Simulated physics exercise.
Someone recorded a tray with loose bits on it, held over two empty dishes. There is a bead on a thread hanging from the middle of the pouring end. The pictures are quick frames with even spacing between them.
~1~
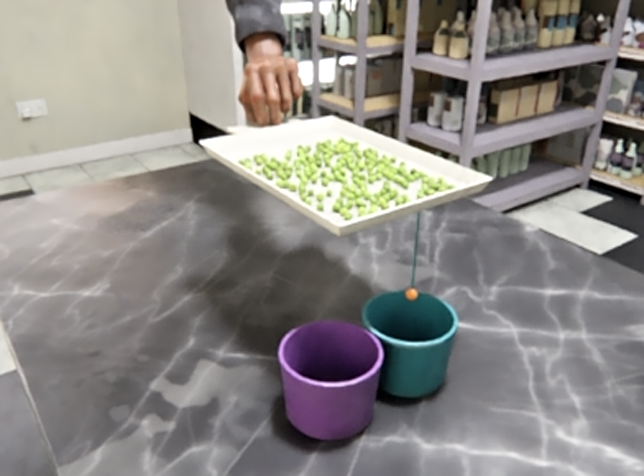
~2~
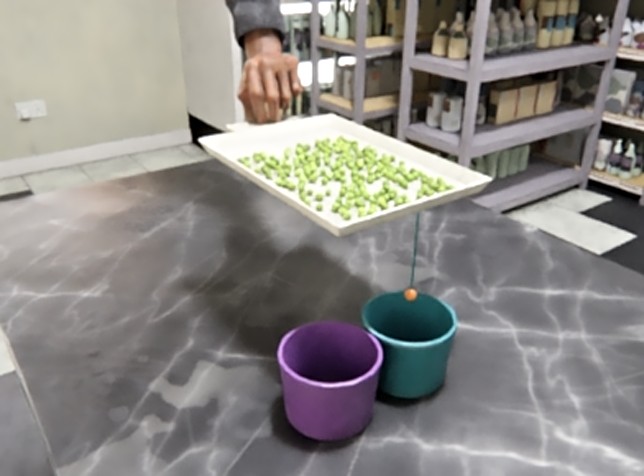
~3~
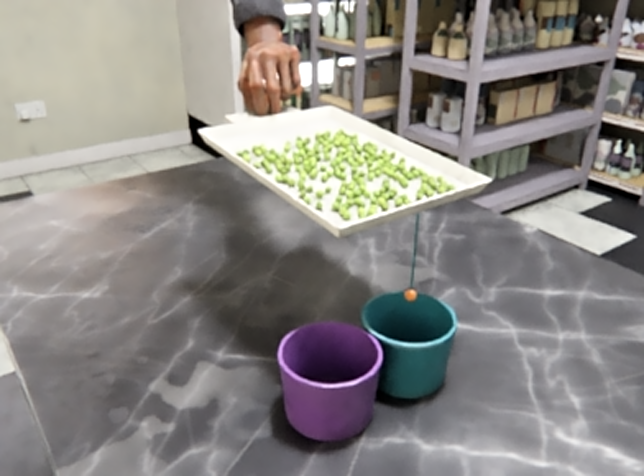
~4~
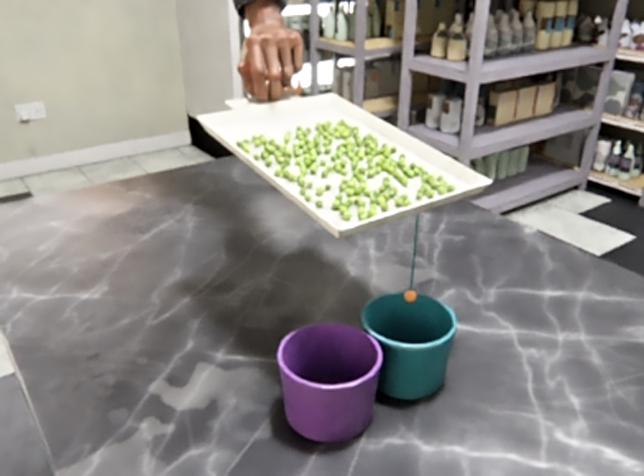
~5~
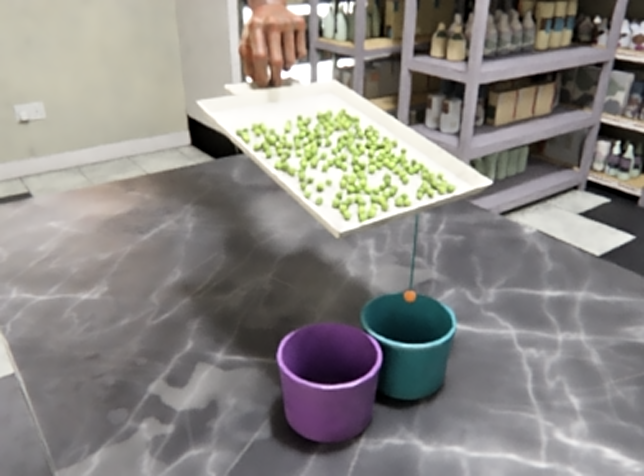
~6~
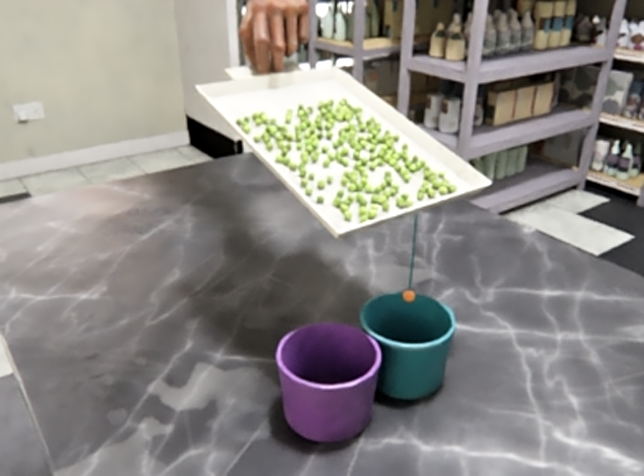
In a room with shelves of bottles, a hand raises the back end of a white tray of green peas, tilting it gradually toward its front edge, above a purple pot and a teal pot, while an orange bead hangs nearly still.
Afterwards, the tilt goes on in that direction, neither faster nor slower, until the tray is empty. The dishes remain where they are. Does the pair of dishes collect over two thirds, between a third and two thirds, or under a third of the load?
The pair collects between a third and two thirds.
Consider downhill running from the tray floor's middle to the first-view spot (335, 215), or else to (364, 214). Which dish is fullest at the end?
Heading one - the leftward dish; heading two - the leftward dish.
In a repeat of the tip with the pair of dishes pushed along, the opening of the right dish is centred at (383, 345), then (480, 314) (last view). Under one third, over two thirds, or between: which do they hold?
First attempt: Between a third and two thirds; second attempt: Over two thirds.
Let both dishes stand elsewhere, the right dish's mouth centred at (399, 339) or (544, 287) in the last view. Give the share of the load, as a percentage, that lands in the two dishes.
60 and 40 %.
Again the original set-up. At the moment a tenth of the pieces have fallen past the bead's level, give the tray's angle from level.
I'd say it is tilted about 60°.
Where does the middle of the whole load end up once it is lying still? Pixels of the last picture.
Roughly at (420, 379), give or take.
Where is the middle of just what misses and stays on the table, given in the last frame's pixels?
Around (486, 390).
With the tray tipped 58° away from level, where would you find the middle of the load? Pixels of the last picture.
The middle of the pieces sits at roughly (413, 203).
Just after the last frame, tray tipped steeply; the larger part on the tray; just a few in the left dish; just a few in the right dish; just a few outside both; about a tenth in the air.
A moment on, tray tipped right over; just a few on the tray; about a tenth in the left dish; roughly a third in the right dish; roughly a third outside both; roughly a quarter in the air.
Further on, tray tipped past a quarter turn; about a tenth in the left dish; roughly a third in the right dish; roughly half outside both.
When it is over, tray tipped past a quarter turn; about a tenth in the left dish; roughly a third in the right dish; roughly half outside both.
